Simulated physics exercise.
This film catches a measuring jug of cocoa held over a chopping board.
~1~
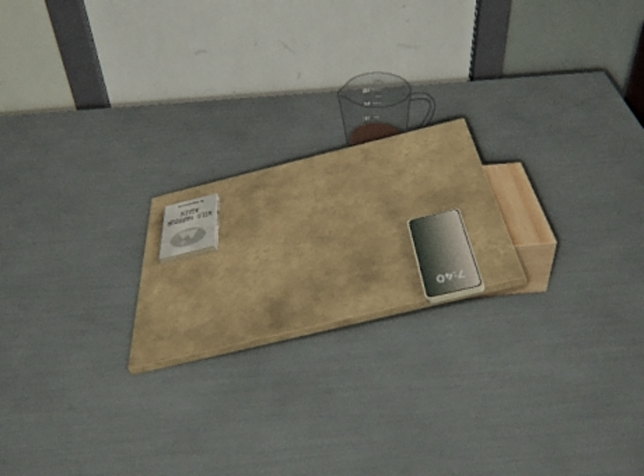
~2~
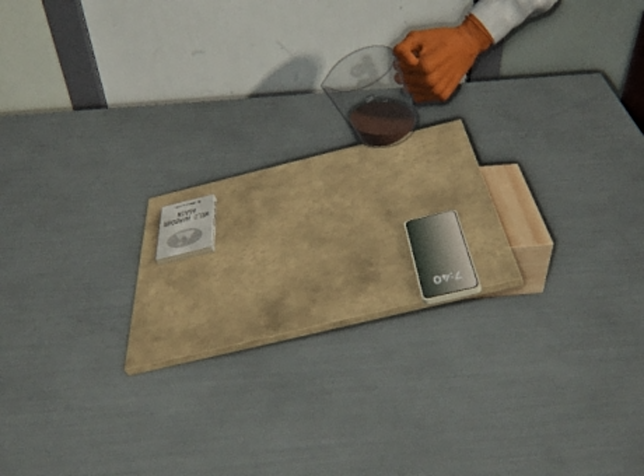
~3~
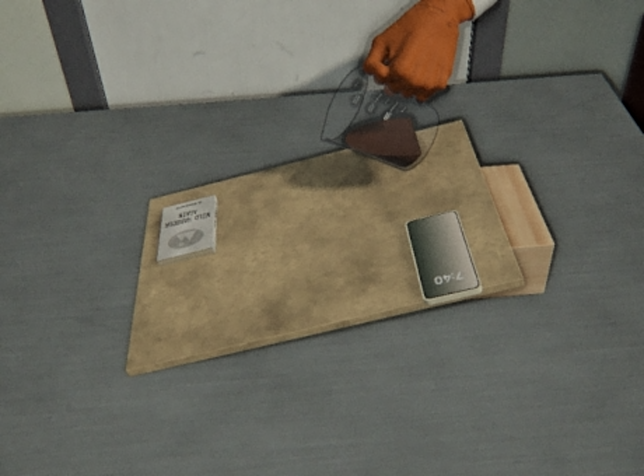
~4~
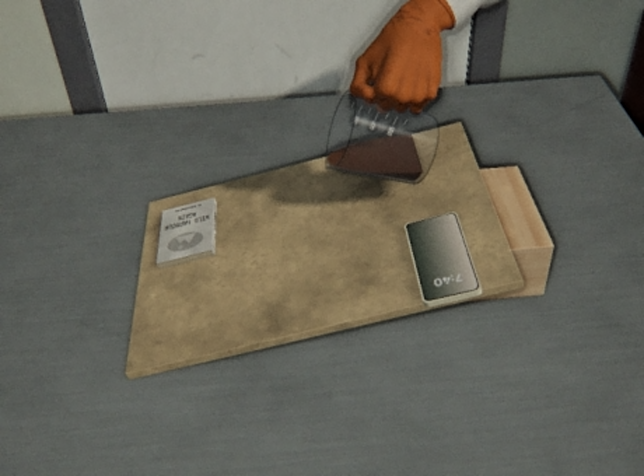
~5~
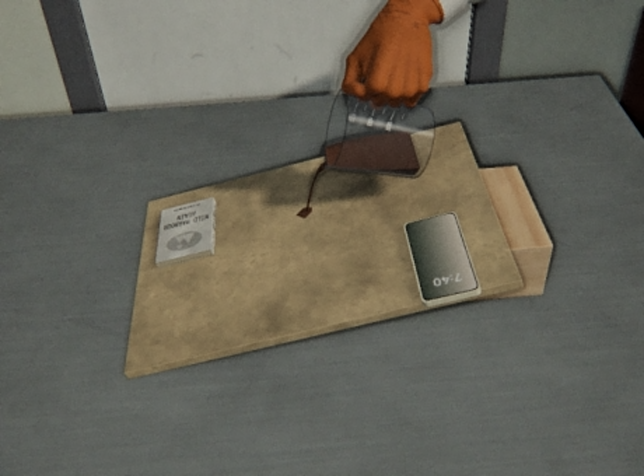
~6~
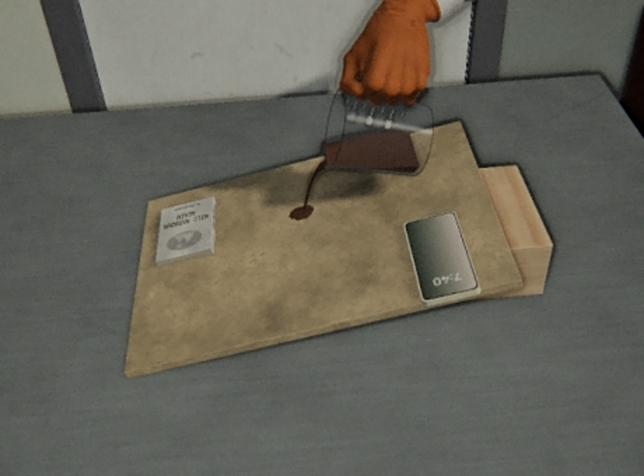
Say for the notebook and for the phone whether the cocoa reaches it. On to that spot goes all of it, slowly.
Reached or not: On the left the notebook: Yes; on the right the phone: No.
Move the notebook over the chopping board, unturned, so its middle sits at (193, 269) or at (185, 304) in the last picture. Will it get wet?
Try one: Contact. Try two: No contact.
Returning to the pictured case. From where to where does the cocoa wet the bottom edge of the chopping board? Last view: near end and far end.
It's wet from (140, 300) at the near side to (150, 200) at the far side.
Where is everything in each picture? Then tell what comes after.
The chopping board slopes down to the left; measuring jug (377, 119) nearly empty; notebook (191, 228); phone (444, 254), in the first picture.
Measuring jug (374, 98) tipped 20° with all of its load; notebook (188, 229), in the second picture.
Measuring jug (380, 120) tipped 55° with all of its load; phone (442, 255), in the third picture.
The chopping board slopes down to the left; measuring jug (380, 139) tipped 70° with all of its load; notebook (188, 233), in the fourth picture.
The first of it lands; measuring jug (377, 135) tipped 75° with all of its load; phone (440, 257), in the fifth picture.
The first of it lands; measuring jug (376, 134) tipped 75° with nearly all of its load; notebook (187, 231); phone (440, 257), in the sixth picture.
Soon after, it runs down to the left; the notebook is wet; the phone is dry.
Later, it runs down to the left and off the end; the notebook is wet; the phone is dry.
In the end, it runs down to the left and off the end; the notebook is wet; the phone is dry.
